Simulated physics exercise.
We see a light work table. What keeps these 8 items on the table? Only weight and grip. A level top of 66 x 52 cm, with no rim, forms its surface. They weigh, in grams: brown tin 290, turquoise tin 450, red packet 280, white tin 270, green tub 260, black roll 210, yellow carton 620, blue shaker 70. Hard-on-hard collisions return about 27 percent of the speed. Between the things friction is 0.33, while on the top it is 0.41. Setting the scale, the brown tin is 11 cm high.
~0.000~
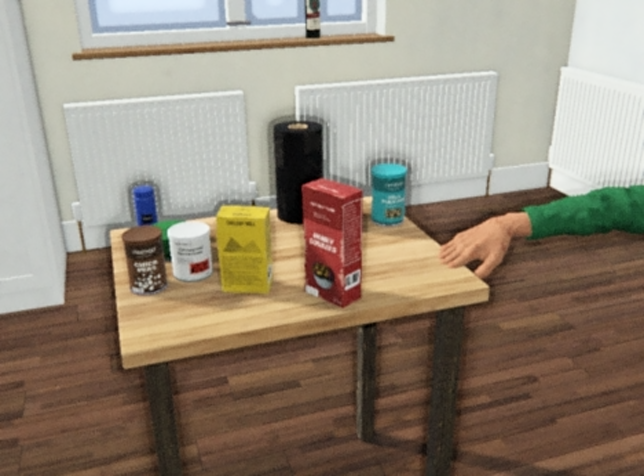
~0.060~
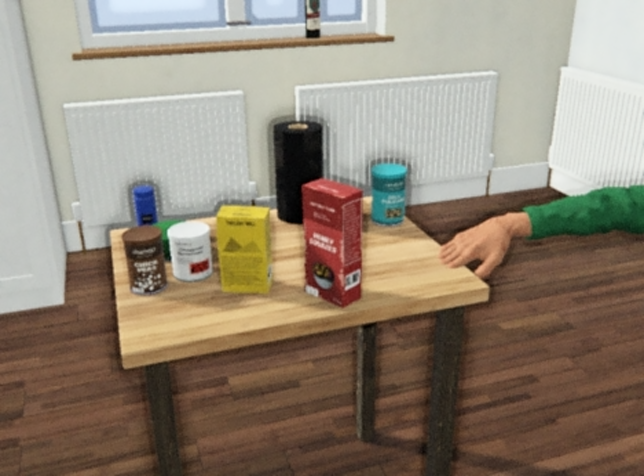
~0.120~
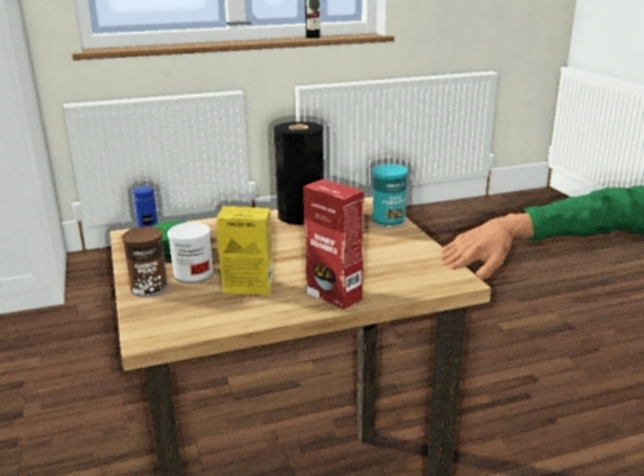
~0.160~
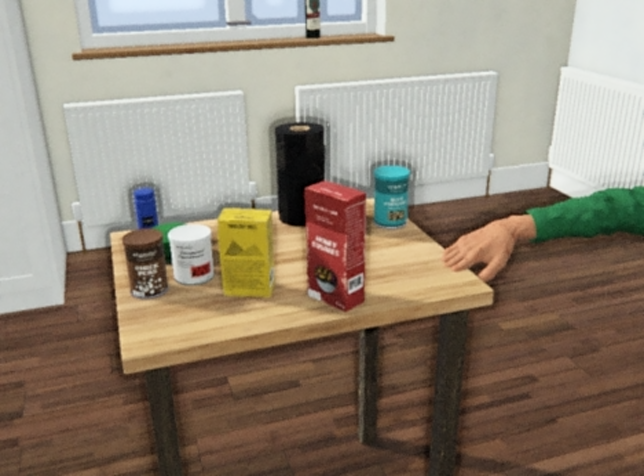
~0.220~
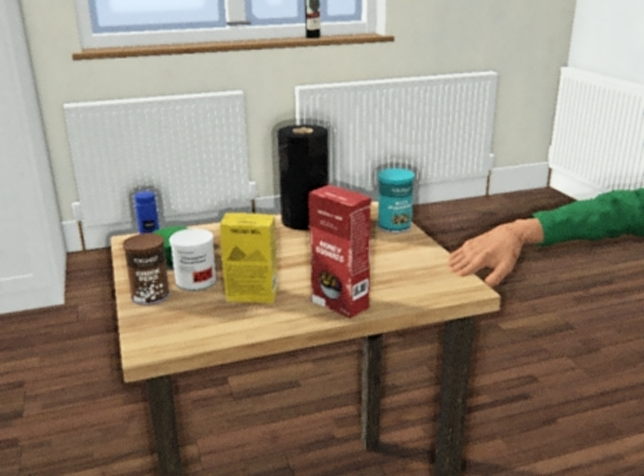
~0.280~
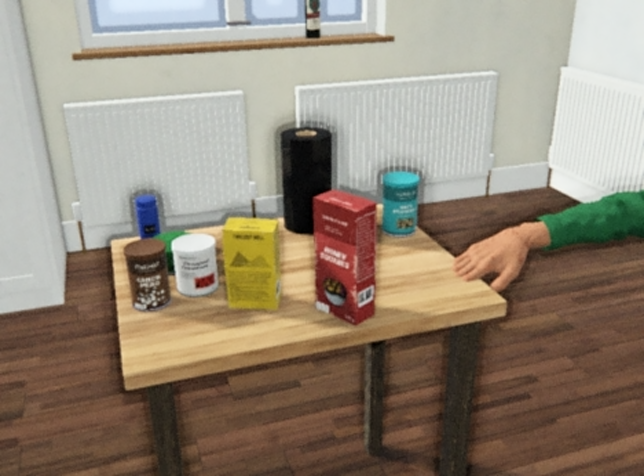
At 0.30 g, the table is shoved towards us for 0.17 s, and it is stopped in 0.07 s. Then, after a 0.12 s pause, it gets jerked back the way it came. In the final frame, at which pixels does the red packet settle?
The red packet settles near (333, 243).
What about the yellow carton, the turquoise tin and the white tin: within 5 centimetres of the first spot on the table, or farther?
Here is how it goes: The yellow carton moves off; next, the turquoise tin remains near its start; last, the white tin remains near its start.
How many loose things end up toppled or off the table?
The count comes out at 1.
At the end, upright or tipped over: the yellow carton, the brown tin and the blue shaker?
Final state - yellow carton: Goes over; brown tin: Remains on its base; blue shaker: Remains on its base.
After 0.38 s, table 6 cm from its start.
After 0.68 s, yellow carton leaning 8°.
After 0.98 s, yellow carton on its side.
At rest (1.5 s), tipped over on the table, yellow carton; the other 7 in place, give or take 5 cm. Seen from the same camera at the end, red packet near (333, 243).
